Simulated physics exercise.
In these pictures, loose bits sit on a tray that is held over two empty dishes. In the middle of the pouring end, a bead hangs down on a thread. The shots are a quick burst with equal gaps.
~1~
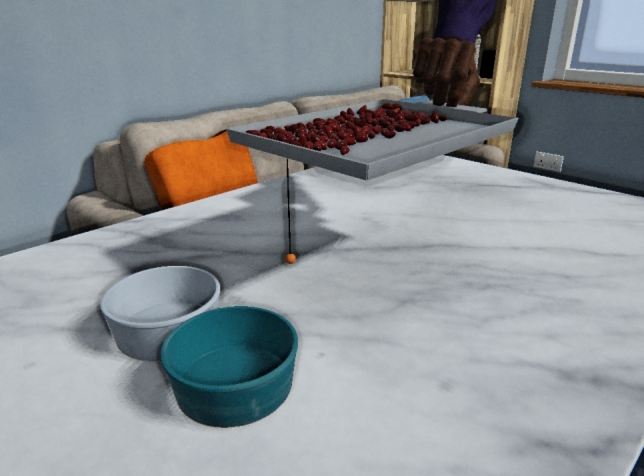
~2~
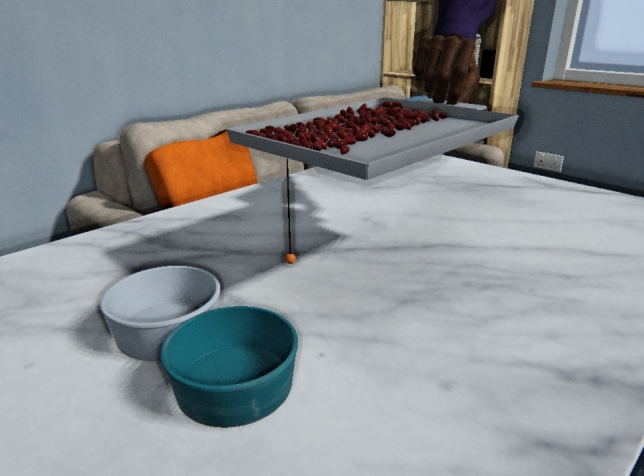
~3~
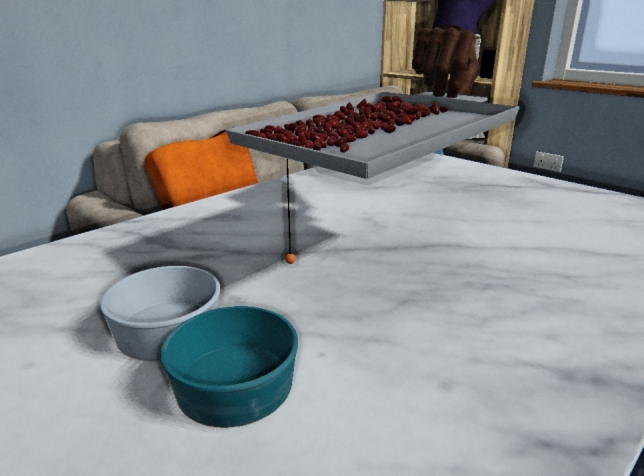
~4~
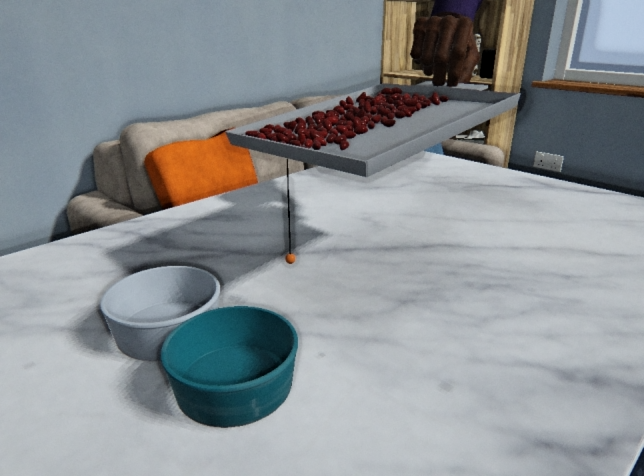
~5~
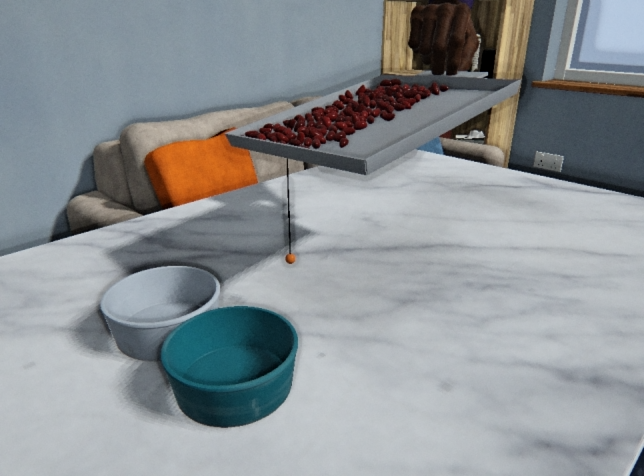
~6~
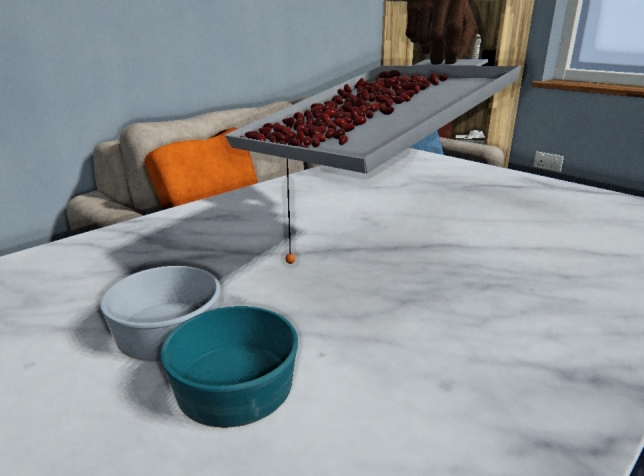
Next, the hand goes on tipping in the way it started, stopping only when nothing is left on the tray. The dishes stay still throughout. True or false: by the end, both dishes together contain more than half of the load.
False.
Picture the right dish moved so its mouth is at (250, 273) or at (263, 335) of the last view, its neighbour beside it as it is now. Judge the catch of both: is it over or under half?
The first time it's higher than half, the second time lower than half.
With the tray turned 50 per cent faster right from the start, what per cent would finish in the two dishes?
Result: About 10 per cent.
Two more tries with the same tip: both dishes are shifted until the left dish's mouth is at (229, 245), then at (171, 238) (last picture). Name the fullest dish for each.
First try, the one on the left; second try, the one on the right.
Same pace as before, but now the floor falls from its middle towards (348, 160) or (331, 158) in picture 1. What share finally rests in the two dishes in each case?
You'd see roughly 10 per cent the first time and 20 per cent the second.
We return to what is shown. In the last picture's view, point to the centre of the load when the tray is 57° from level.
Its middle sits at about pixel (290, 77).
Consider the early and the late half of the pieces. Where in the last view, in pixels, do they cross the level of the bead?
Starting near (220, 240), moving on to near (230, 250).
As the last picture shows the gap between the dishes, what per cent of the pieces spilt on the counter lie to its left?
Roughly 20 in a hundred.
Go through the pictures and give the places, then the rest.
In the first frame, corners of the pouring end (230, 128) and (367, 163), level; middle of the load (358, 124), kidney beans; left dish (112, 330); right dish (176, 391); bead on its thread (290, 259).
In the second frame, corners of the pouring end (230, 129) and (367, 163), level; middle of the load (358, 122).
In the third frame, corners of the pouring end (230, 130) and (367, 161), tipped barely, lowest at the left corner; middle of the load (358, 119).
In the fourth frame, corners of the pouring end (229, 131) and (366, 160), tipped a little, lowest at the left corner; middle of the load (357, 114).
In the fifth frame, corners of the pouring end (229, 133) and (365, 158), tipped a little, lowest at the left corner; middle of the load (356, 108).
In the sixth frame, corners of the pouring end (228, 134) and (364, 157), tipped a little, lowest at the left corner; middle of the load (355, 103); left dish (112, 330); right dish (176, 391).
Just after the last frame, tray tipped steeply; every one on the tray.
A moment on, tray tipped right over; almost all on the tray; just a few in the left dish; about a tenth outside both; just a few in the air.
Further on, tray tipped past a quarter turn; just a few in the right dish; just a few in the left dish; almost all outside both.
When it is over, tray tipped past a quarter turn; just a few in the right dish; just a few in the left dish; almost all outside both.
